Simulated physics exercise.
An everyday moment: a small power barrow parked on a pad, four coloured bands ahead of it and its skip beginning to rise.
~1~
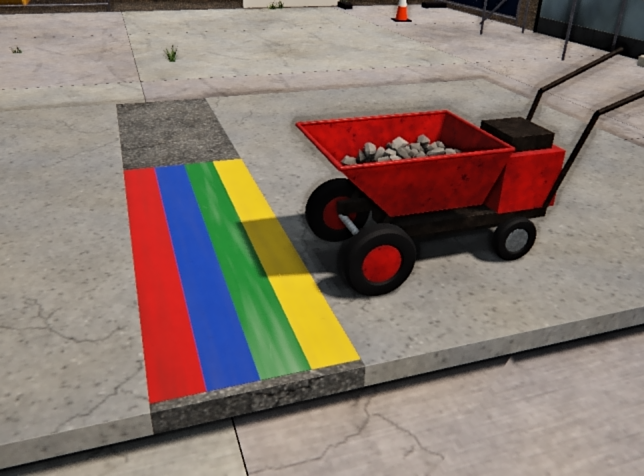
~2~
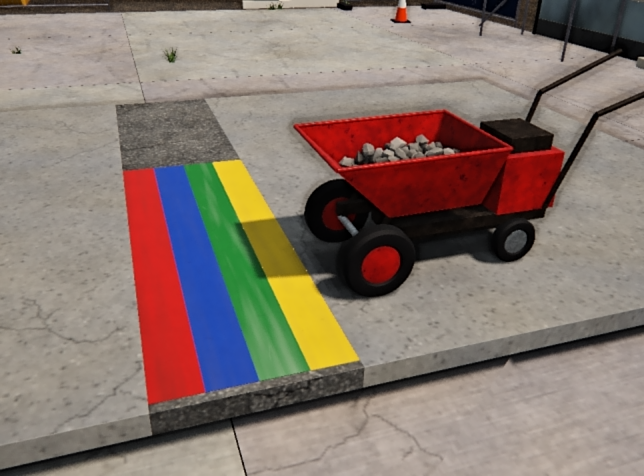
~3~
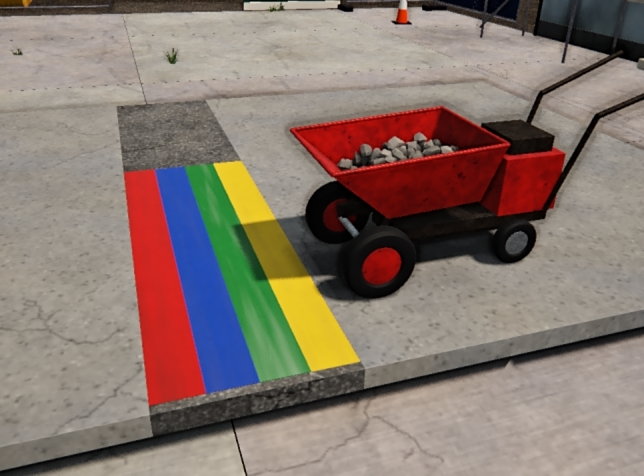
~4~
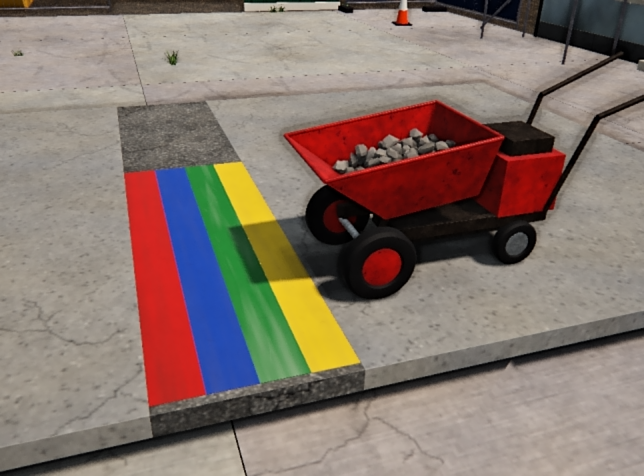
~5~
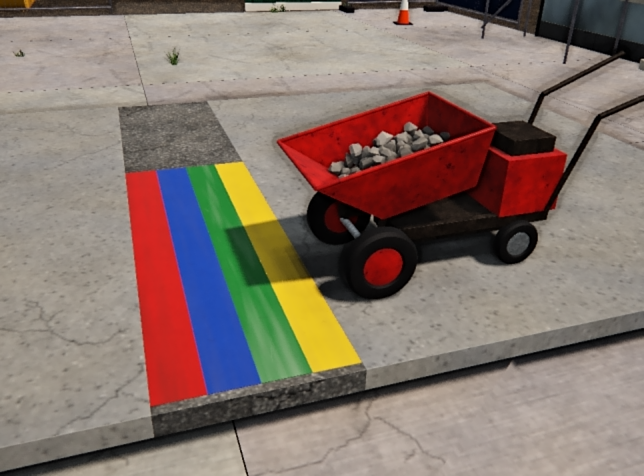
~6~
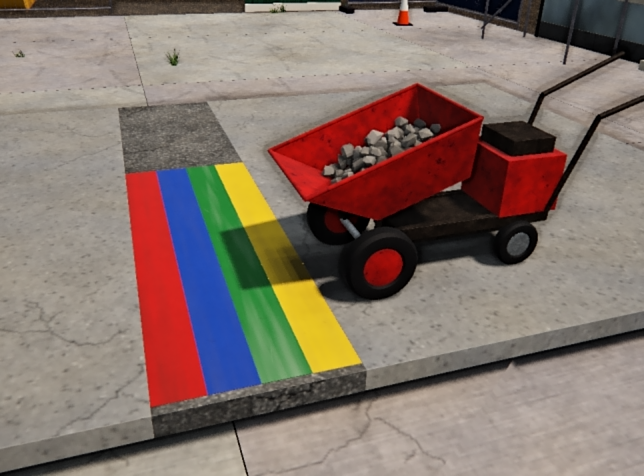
Red skip of a small power barrow loaded with broken stones slowly tilting forward to the left beside four coloured bands.
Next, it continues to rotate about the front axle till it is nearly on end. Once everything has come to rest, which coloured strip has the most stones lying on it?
Blue.
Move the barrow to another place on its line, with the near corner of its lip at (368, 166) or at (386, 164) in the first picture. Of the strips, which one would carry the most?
Taking them in order, it would be the green strip and then the green one.
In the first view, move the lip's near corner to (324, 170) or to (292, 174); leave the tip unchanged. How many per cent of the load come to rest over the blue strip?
Around 40 % the first time and around 20 % the second.
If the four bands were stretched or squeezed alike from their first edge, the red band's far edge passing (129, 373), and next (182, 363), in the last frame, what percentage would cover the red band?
Roughly 10 per cent, then roughly 20 per cent.
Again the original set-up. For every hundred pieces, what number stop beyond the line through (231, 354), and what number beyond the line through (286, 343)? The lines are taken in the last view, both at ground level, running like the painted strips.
Around 30 percent for the first and 70 percent for the second.
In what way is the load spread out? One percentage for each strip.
Yellow strip about 0 per cent, green strip about 20 per cent, blue strip about 30 per cent, red strip about 15 per cent.
Shortly afterwards, skip tipped steeply; the whole lot in the skip.
Next, skip tipped right over; near two thirds in the skip; near a quarter over the green strip; a little over the blue strip.
Some moments later, skip tipped right over; near a third in the skip; near a quarter over the green strip; near a third over the blue strip; a little over the red strip; only a few off the paint.
In the end, skip tipped right over; near a third in the skip; none at all over the yellow strip; near a quarter over the green strip; near a third over the blue strip; a little over the red strip; only a few off the paint.
